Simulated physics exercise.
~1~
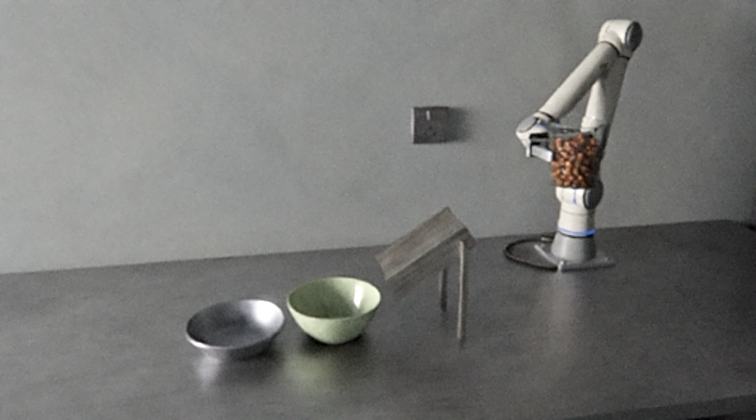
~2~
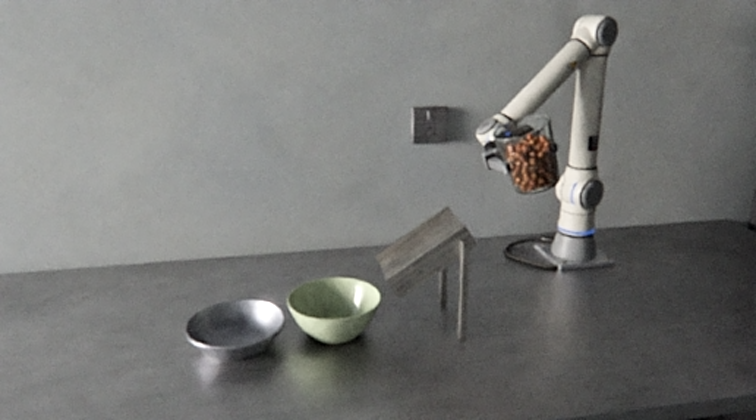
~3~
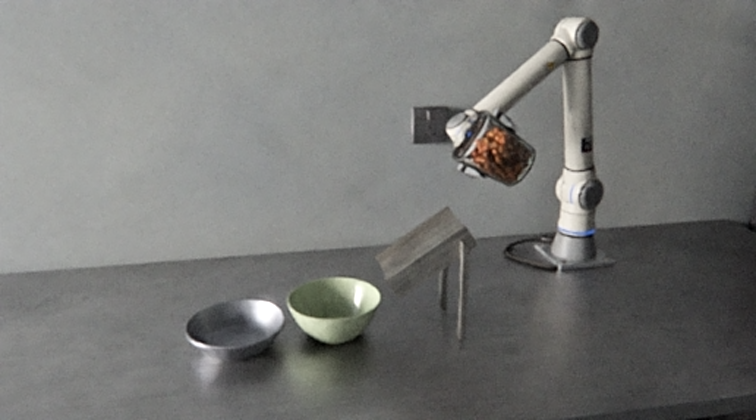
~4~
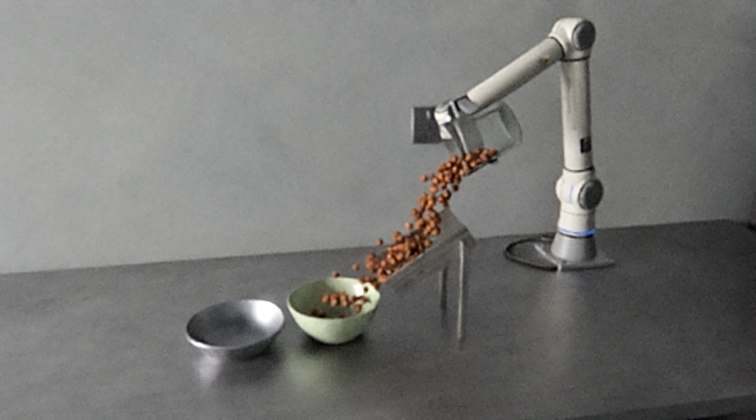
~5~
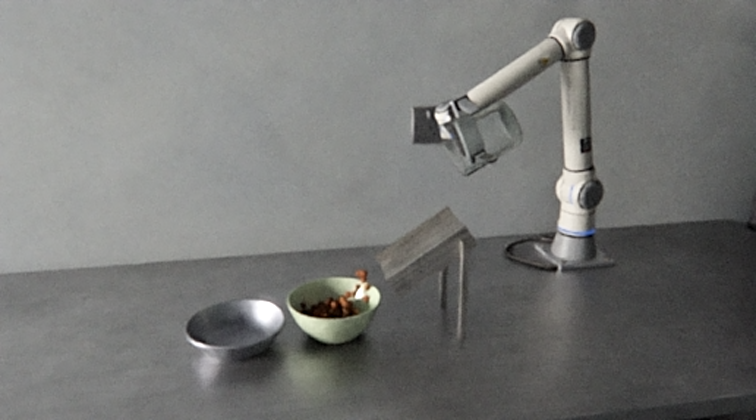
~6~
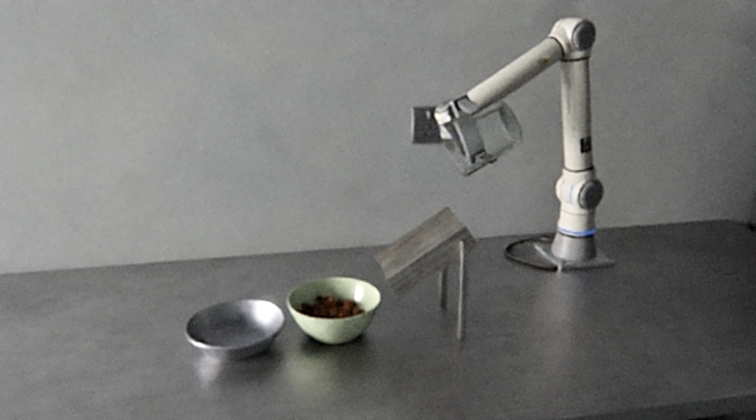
A robot arm tips a beaker of hazelnuts down a chute into the green bowl.
